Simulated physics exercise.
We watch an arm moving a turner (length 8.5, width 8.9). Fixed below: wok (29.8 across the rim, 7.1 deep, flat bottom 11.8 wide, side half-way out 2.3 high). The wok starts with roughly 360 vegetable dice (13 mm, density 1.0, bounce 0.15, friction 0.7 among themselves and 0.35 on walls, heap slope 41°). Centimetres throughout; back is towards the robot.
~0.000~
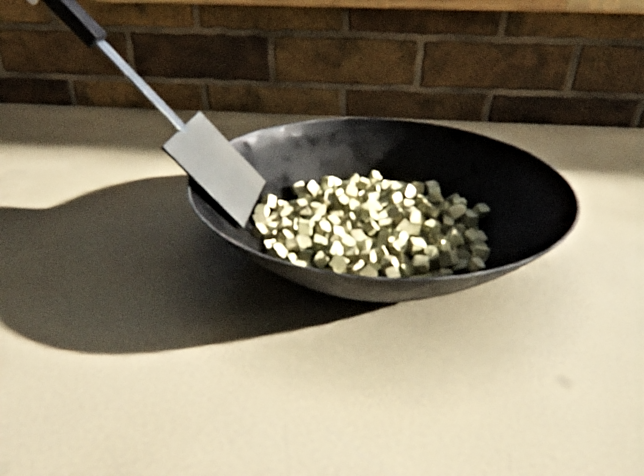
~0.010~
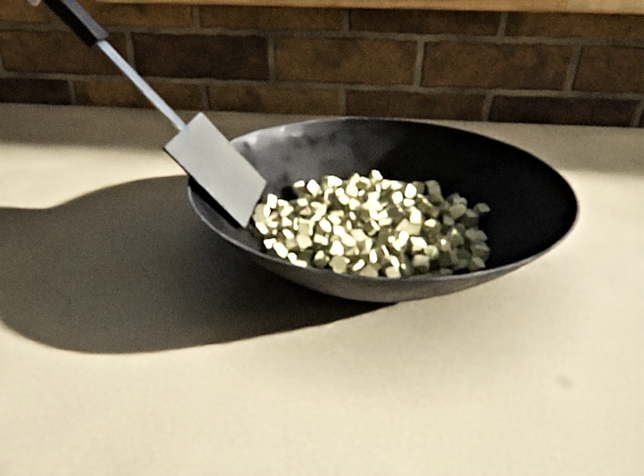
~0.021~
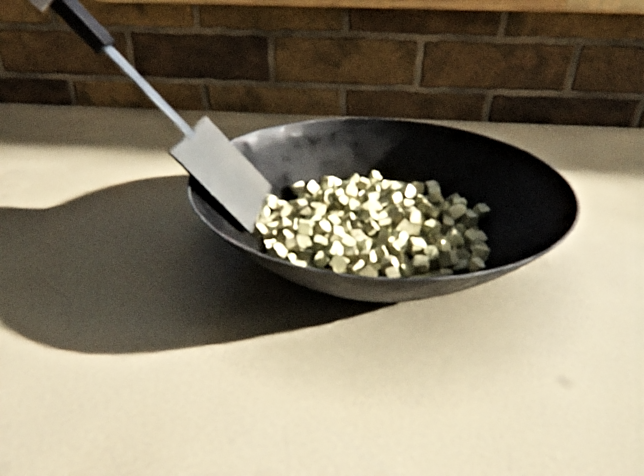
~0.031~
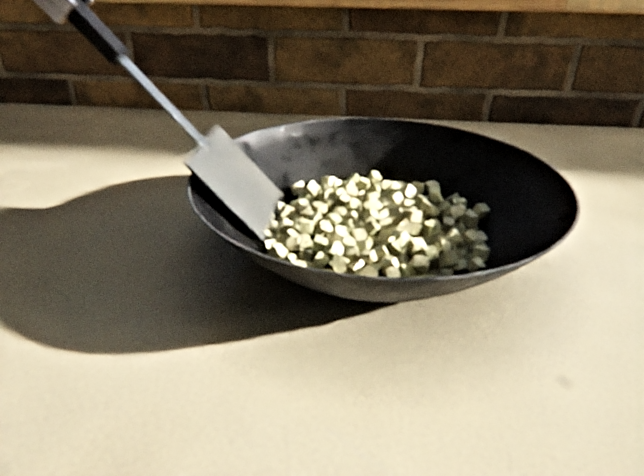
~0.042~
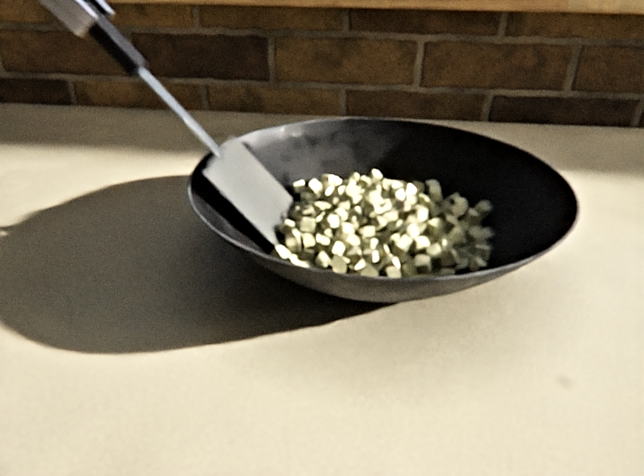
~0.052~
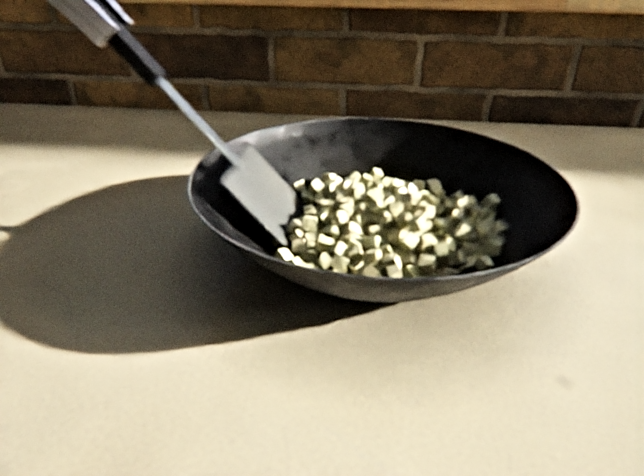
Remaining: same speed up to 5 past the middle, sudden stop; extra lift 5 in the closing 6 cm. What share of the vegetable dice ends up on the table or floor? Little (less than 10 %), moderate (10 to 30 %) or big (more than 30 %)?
On the table or floor the share is moderate, 10 to 30 %.
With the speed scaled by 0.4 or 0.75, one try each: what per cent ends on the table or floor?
Some 5 and 10 per cent.
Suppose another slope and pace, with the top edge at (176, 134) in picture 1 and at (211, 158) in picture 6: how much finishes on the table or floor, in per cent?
About 5 per cent.
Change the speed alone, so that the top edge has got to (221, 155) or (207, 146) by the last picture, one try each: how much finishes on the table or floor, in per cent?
Some 5 and 5 per cent.
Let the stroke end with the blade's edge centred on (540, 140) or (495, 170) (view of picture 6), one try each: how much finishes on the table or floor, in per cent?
Some 60 and 55 per cent.
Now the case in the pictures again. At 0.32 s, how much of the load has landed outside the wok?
About 10 per cent.
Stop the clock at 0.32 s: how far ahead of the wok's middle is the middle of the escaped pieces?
About 22 cm.
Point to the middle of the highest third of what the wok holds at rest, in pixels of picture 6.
Near (490, 214).
By 0.08 s, sloping 49°, highest piece 6 above the table; 359 in the wok.
By 0.10 s, sloping 49°, highest piece 10 above the table; 358 in the wok, 1 on the blade or in flight.
By 0.32 s, sloping 49°, highest piece 15 above the table; 296 in the wok, 31 on the table or floor, 32 on the blade or in flight.
By 1.37 s, sloping 49°, highest piece 8 above the table; 296 in the wok, 63 on the table or floor.
Final count, 296 in the wok, 63 on the table or floor. That is 18 % on the table or floor.
